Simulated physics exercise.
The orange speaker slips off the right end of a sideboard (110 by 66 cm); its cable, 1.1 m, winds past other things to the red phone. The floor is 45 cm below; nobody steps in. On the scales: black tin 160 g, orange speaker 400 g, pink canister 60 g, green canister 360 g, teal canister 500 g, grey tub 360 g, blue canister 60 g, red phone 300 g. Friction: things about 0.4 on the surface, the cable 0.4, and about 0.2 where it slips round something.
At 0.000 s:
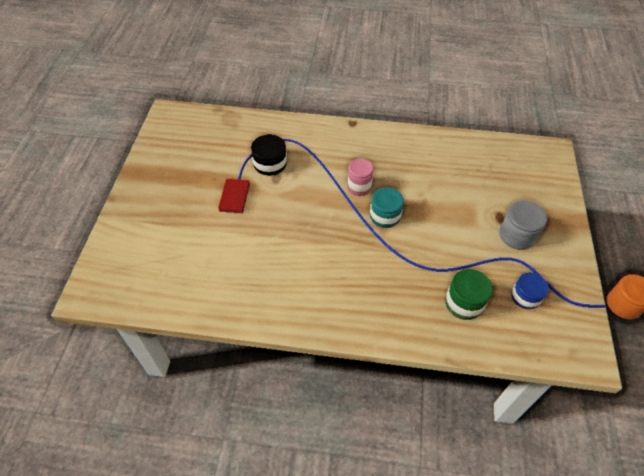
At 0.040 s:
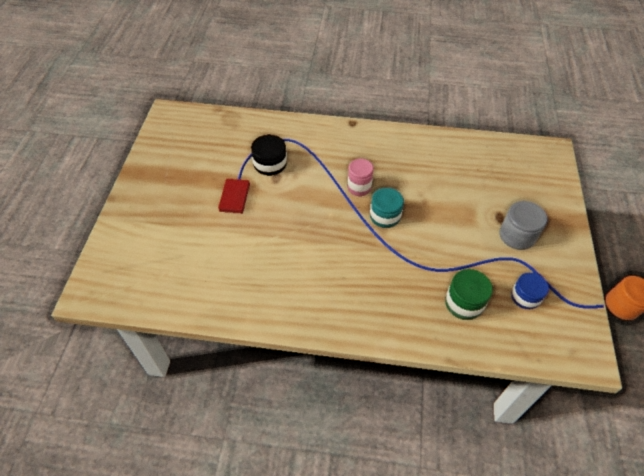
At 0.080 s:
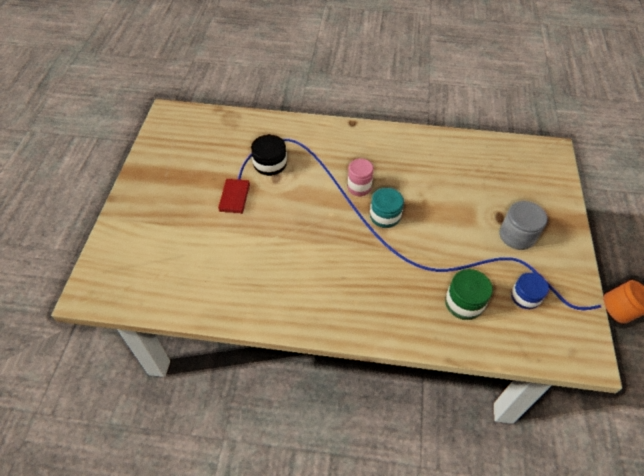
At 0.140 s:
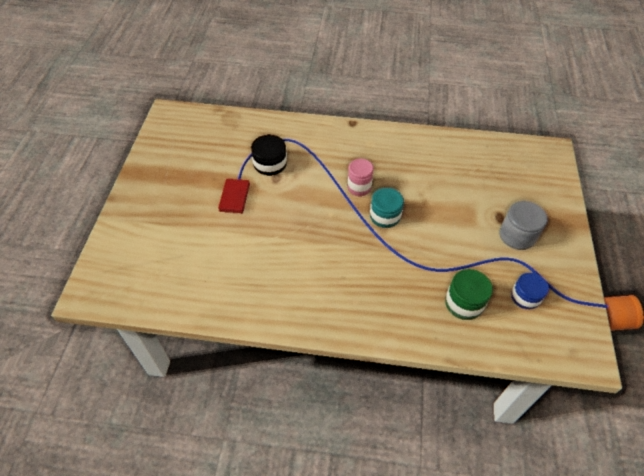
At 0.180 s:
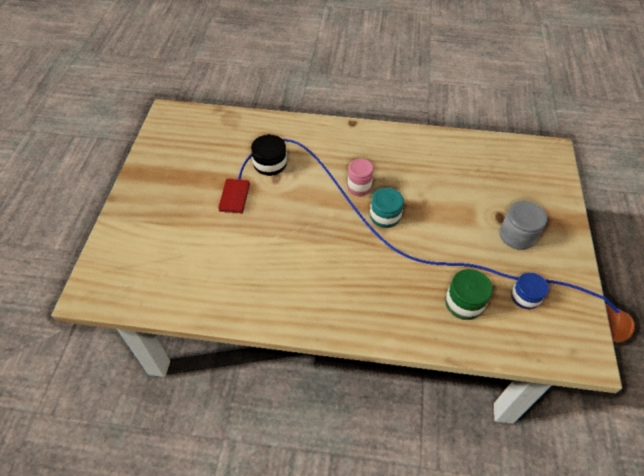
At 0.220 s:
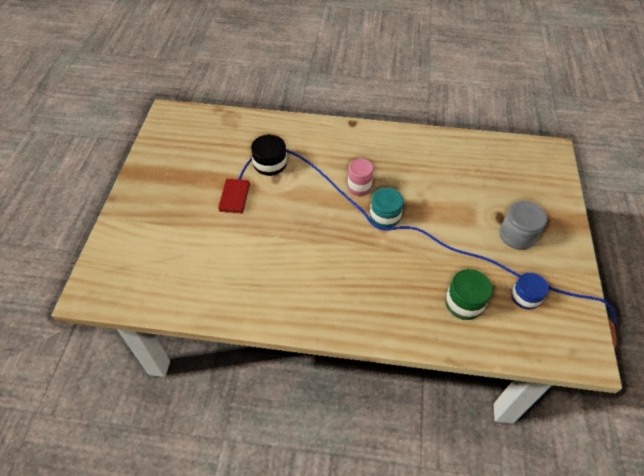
Orange speaker dropping beside the table's right edge, the attached blue cable tightening among canisters as the red phone stays still.
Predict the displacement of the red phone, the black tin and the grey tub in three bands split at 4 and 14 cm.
Result: Red phone shifts a middling way, black tin travels a long way, grey tub barely shifts.
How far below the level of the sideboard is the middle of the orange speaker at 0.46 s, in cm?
About 40 cm.
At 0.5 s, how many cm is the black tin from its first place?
Some 22 cm.
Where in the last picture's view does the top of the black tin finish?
Near (286, 256).
At 0.5 s, the cable's tail end at (274, 198); black tin 22 cm off its start, red phone 4 cm off its start, orange speaker over the edge.
At 0.7 s, the cable's tail end at (288, 218); black tin 32 cm off its start, red phone 9 cm off its start, orange speaker over the edge.
At 1.0 s, the cable's tail end at (288, 218); black tin 32 cm off its start at (286, 256), red phone 9 cm off its start at (272, 204), orange speaker over the edge.
At 1.2 s, the cable's tail end at (288, 218); black tin 32 cm off its start, red phone 9 cm off its start, orange speaker over the edge.
At 2.4 s, the cable's tail end at (288, 218); black tin 31 cm off its start at (286, 256), red phone 9 cm off its start at (272, 204), grey tub 0 cm off its start at (528, 215), orange speaker over the edge.
